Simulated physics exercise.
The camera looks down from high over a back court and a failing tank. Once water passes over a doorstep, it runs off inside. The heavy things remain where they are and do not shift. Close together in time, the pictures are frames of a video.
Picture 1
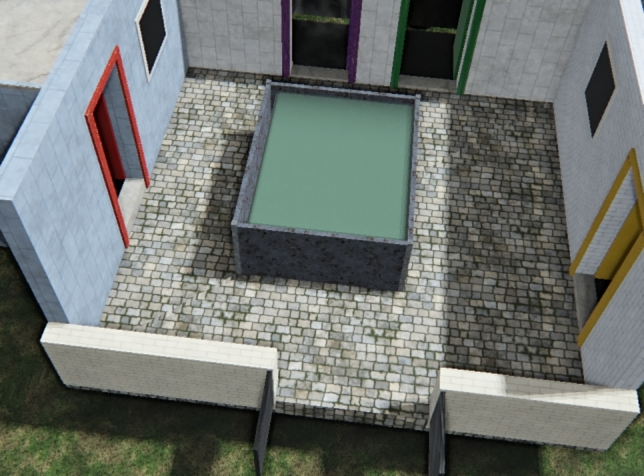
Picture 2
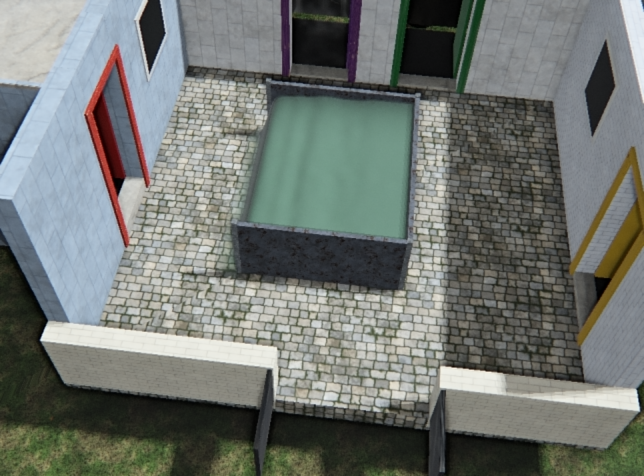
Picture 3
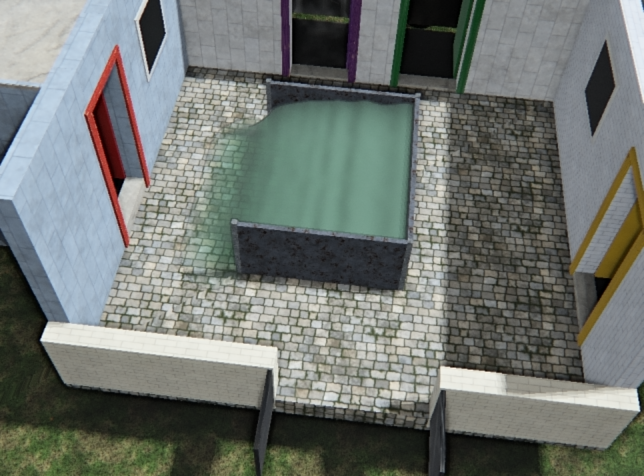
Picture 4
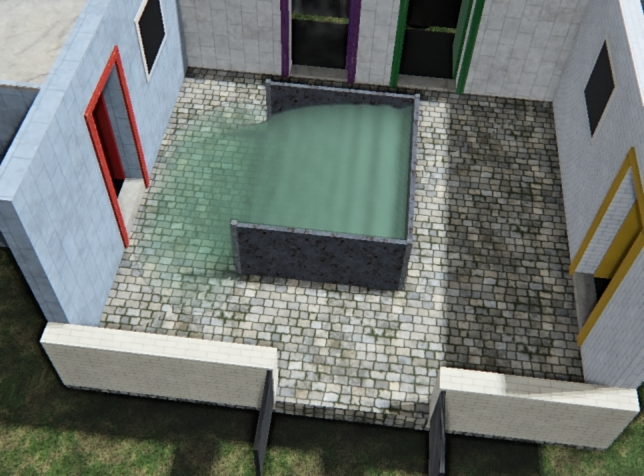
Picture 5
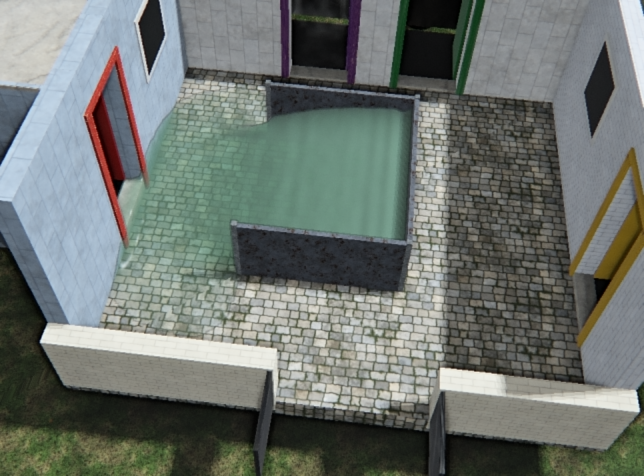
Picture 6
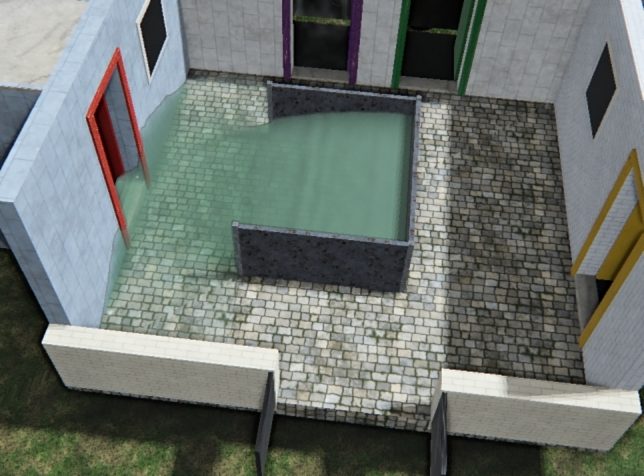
A rectangular tank of green water with dark stone walls stands in a cobbled courtyard, seen from high above by a camera that stays still. A red-framed doorway is on the left, purple and green ones at the back, a yellow one on the right, and a gap in the low front wall. The tank's left side opens and water pours out leftward, spreading thinly across the cobbles to the red doorway and along the left wall.
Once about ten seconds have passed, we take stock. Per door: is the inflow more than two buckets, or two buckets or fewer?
Outcome: The green door is overrun past two buckets. The red door is overrun past two buckets. The purple door is overrun past two buckets. The yellow door is overrun past two buckets.
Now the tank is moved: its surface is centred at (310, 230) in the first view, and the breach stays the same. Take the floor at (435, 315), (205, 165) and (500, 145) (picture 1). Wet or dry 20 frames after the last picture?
In order: Untouched, submerged, submerged.
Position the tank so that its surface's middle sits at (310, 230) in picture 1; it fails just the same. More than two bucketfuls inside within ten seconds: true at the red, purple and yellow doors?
I'd expect that the red one surpasses the threshold, the purple one surpasses the threshold and the yellow one doesn't reach the threshold.
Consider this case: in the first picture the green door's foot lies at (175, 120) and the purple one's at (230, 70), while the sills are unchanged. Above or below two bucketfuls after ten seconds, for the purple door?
Well, the purple door tops it.
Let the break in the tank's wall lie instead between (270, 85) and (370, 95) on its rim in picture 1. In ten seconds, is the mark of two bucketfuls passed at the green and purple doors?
Well, green is swamped, while purple is swamped.
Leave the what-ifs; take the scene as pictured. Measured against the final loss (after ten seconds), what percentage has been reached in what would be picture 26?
About 40 per cent.
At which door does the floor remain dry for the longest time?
Last comes the yellow door.
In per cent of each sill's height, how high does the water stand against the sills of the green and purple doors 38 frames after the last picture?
About 160 and 180 %.
A moment on, water covers 30 % of the floor; the green door not reached, the red door far over two buckets in, the purple door not reached, the yellow door not reached.
Next, water covers 50 % of the floor; the green door not reached, the red door far over two buckets in, the purple door under two buckets in, the yellow door not reached.
Then, water covers 90 % of the floor; the green door wet at the sill, nothing in, the red door far over two buckets in, the purple door over two buckets in, the yellow door under two buckets in.
Later, water covers 100 % of the floor; the green door under two buckets in, the red door far over two buckets in, the purple door far over two buckets in, the yellow door far over two buckets in.
In the end, water covers 100 % of the floor; the green door over two buckets in, the red door far over two buckets in, the purple door far over two buckets in, the yellow door far over two buckets in.
